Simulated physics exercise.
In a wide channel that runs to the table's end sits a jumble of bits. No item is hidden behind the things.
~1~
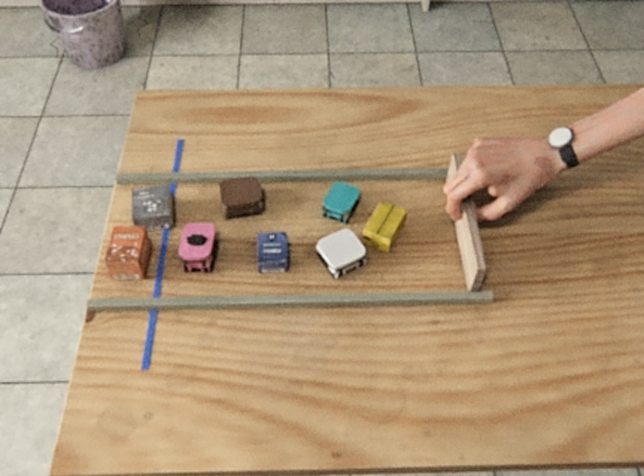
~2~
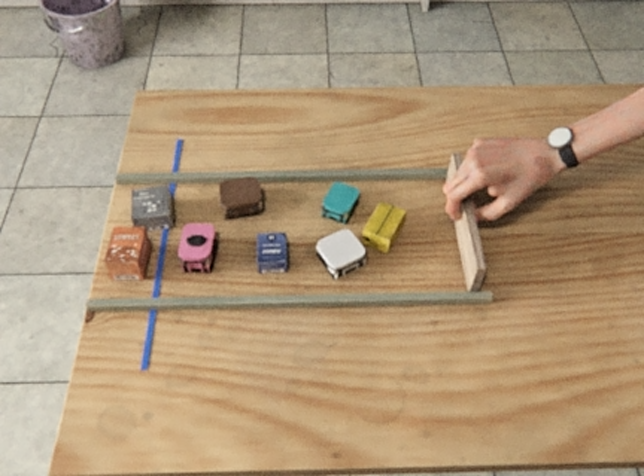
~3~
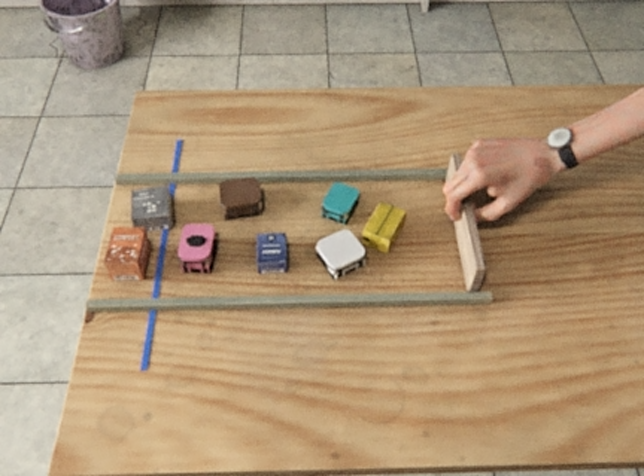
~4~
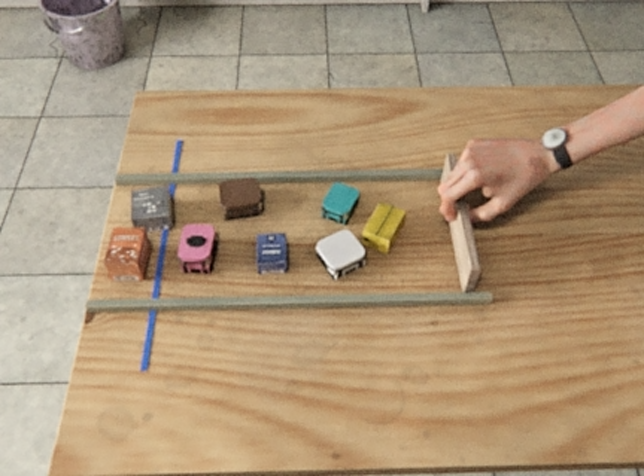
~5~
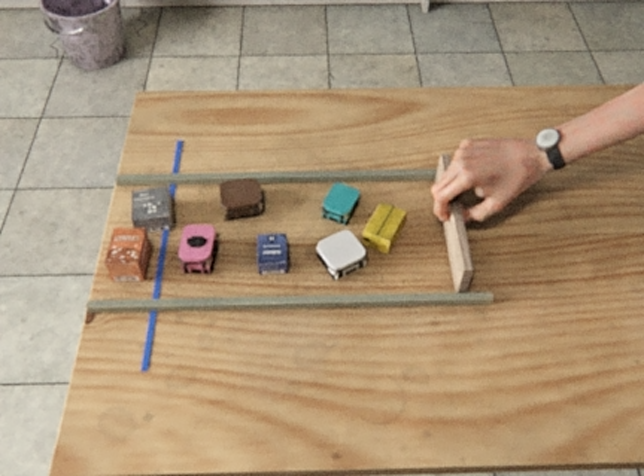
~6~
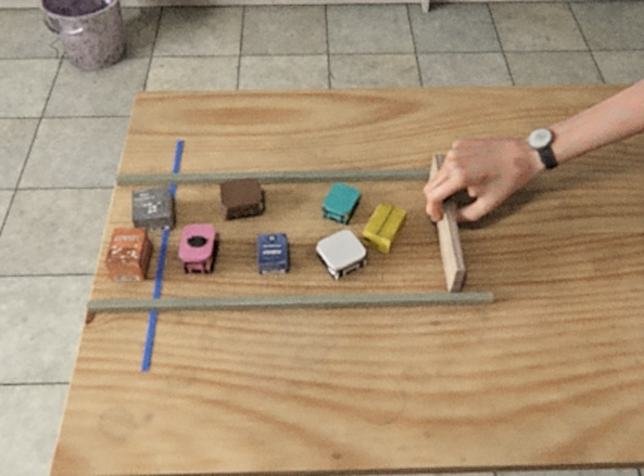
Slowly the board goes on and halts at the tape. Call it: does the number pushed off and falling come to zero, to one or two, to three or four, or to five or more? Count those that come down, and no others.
It comes to three or four.
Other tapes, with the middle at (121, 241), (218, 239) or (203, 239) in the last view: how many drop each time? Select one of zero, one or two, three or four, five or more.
At least five; no fall at all; just one or two.
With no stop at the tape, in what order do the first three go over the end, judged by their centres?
The orange box goes first, followed by the grey box and then the pink case.
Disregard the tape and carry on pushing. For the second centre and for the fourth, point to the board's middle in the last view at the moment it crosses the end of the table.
The middle is at about (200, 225), later at about (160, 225).
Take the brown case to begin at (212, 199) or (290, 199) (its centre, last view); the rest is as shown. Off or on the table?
In order: Keeps its place; keeps its place.
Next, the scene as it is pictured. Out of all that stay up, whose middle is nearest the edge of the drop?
That would be the brown case.
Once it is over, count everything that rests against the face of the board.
3 of them.
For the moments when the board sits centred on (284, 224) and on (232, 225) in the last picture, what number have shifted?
Counts: 5, 8.
A little later, none off yet; orange box at rest near (129, 254); grey box at rest near (153, 210); pink case at rest near (199, 249).
Next, none off yet; orange box shifted about its own width near (89, 247); grey box shifted about its own width near (115, 209); pink case shifted well along near (125, 244).
When it is over, the number that fall off is three or four; down, pink case, grey box and orange box.
